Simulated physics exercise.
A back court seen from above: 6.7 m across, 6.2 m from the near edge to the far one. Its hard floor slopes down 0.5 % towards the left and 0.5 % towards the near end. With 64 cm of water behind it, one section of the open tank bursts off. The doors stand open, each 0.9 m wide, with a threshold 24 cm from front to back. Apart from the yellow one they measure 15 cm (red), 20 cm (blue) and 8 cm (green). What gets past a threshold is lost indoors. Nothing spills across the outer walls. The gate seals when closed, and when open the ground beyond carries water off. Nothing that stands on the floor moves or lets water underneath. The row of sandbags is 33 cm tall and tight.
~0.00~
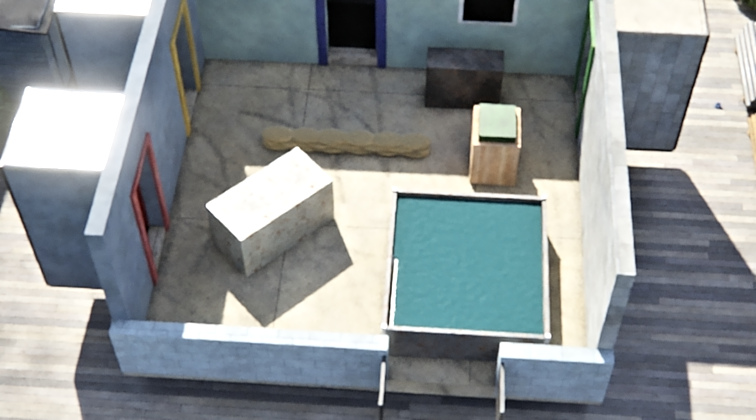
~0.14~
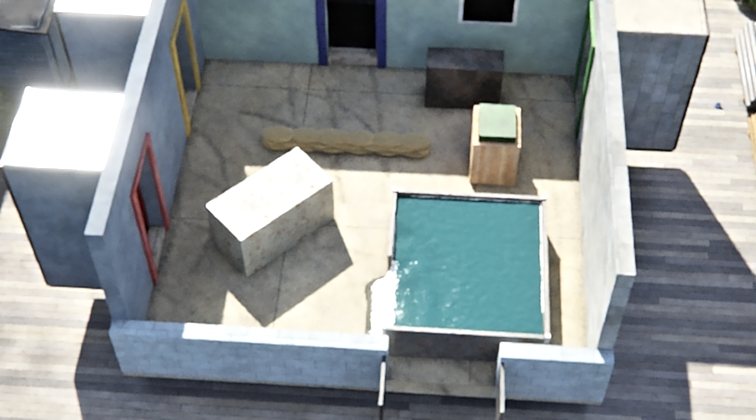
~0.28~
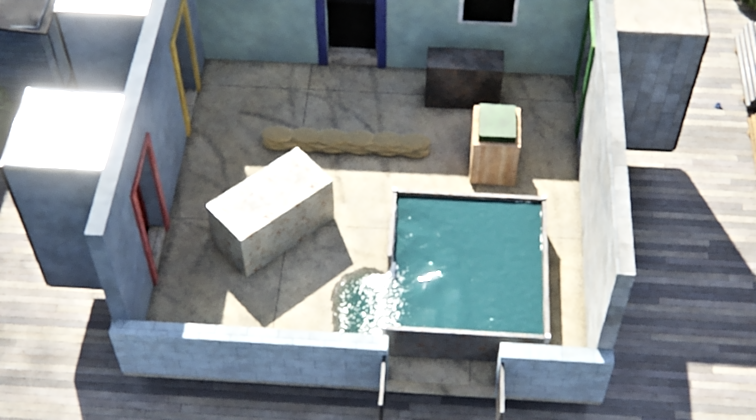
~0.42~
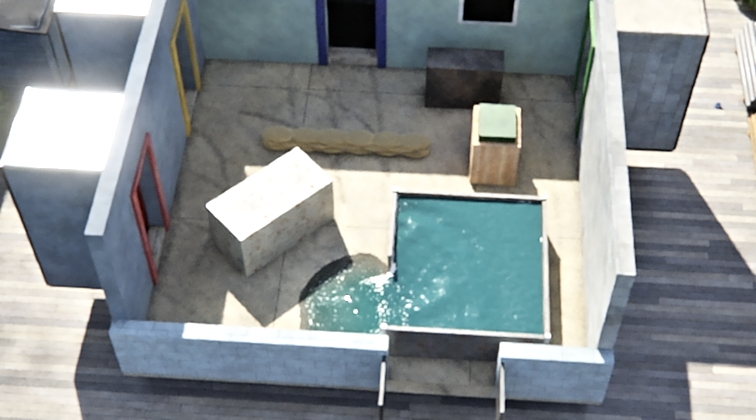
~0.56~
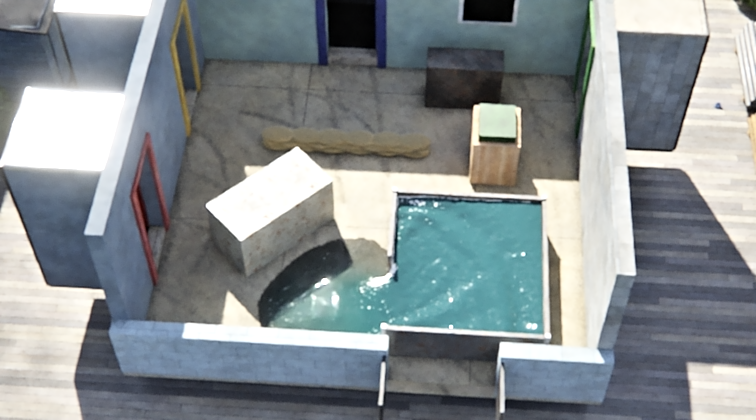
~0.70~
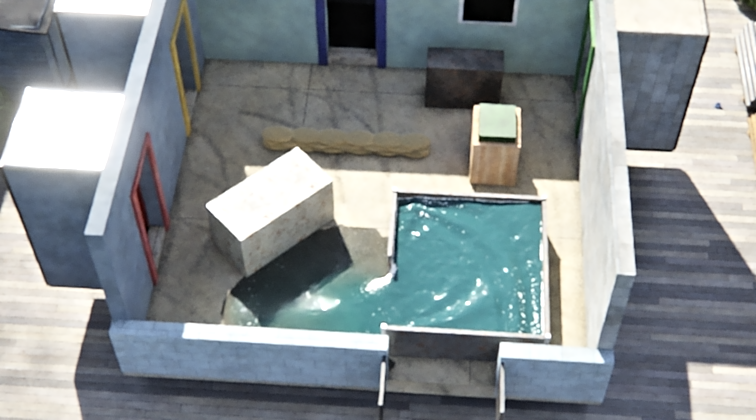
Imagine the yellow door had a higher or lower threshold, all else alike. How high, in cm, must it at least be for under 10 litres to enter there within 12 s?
At least 12 cm or so.
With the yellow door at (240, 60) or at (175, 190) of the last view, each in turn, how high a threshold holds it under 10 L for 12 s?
Roughly 22 and 10.5 cm.
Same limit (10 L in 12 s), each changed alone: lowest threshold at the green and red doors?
Roughly 8.5 cm at green and 29 cm at red.
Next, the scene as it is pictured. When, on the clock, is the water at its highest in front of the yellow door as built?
Around 7.5 s.
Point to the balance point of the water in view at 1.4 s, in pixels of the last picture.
Around (418, 293).
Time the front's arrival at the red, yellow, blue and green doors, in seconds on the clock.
Arrival: Red 1.3 s, yellow 3.0 s, blue 4.5 s, green 7.0 s.
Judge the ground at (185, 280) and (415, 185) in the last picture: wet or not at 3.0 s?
In turn: Flooded, dry.
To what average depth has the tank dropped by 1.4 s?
About 48 cm.
After 1.4 s water covers 20 % of the floor, deepest (46 cm) near (140, 351); it has not reached the yellow door.
After 3.0 s water covers 40 % of the floor, deepest (43 cm) near (142, 341); it has not reached the yellow door.
After 12.0 s water covers 95 % of the floor, deepest (14 cm) near (469, 216); 11 cm at the yellow door, 48 litres in over its 8 cm threshold.
At the yellow door as built, the water arrived by 3.1 s and peaked near 12 cm at 7.6 s.
Run again over the same 12 s with other heights there, 21 litres in over 10.5 cm, 4 litres over 14 cm. The limit of 10 litres is kept from about 12 cm up.
